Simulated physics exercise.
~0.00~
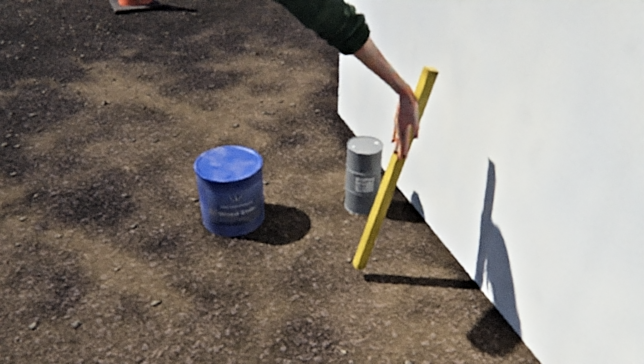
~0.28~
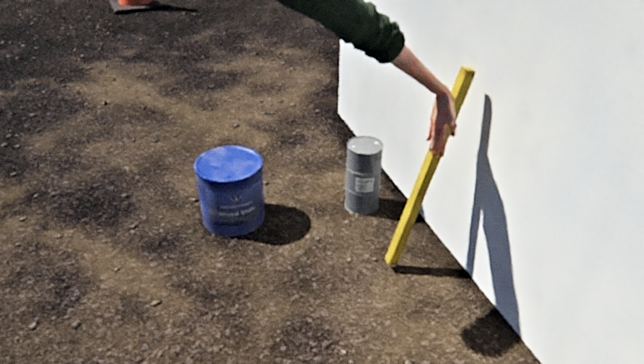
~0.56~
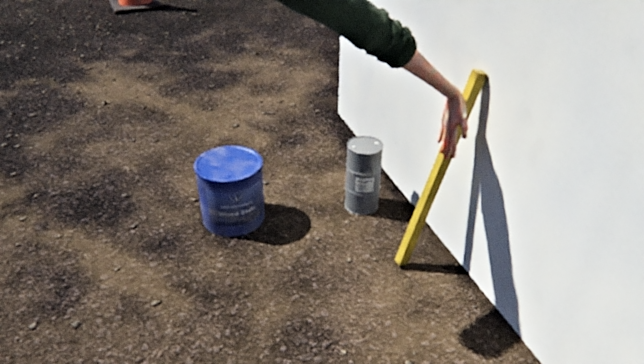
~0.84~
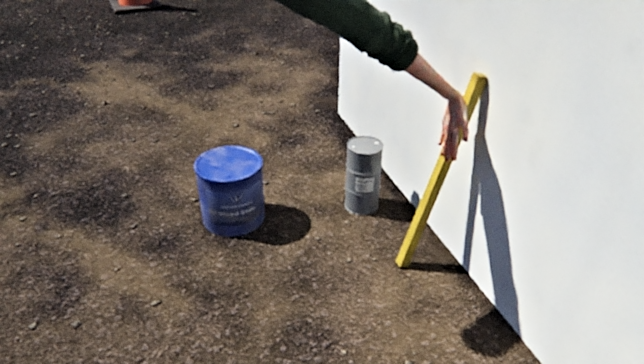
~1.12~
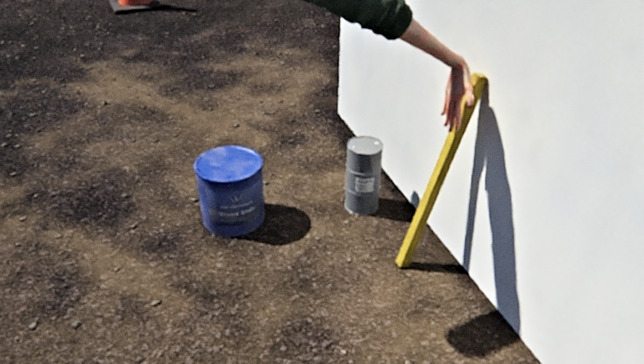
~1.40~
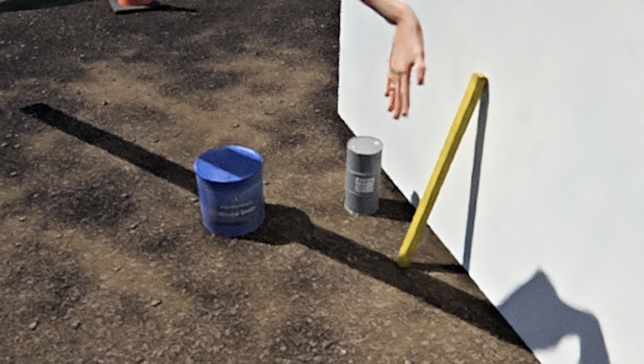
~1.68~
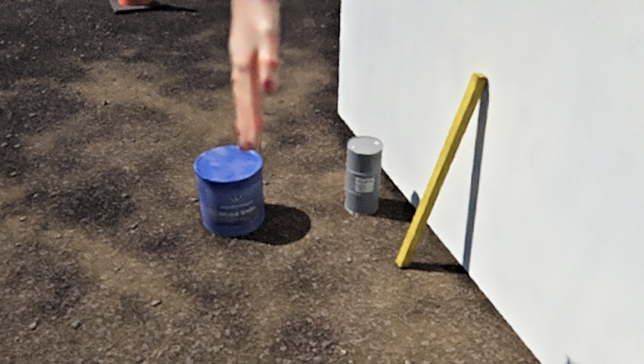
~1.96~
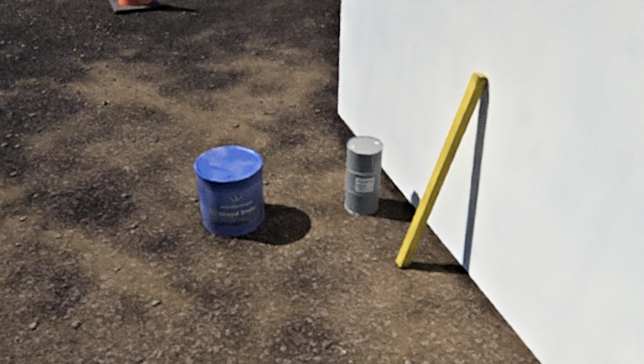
On a patch of dark, gritty ground before a bare white wall, a blue pail and a smaller grey canister stand in bright sunlight. A hand reaching in from the top holds a slanted yellow pole near the wall. The hand moves the pole to the right until its upper end rests against the wall and its foot sits on the ground. The fingers then let go, and the arm draws back to the left and out of view. The pole stays leaning on the wall, with the pail and canister still in their places.
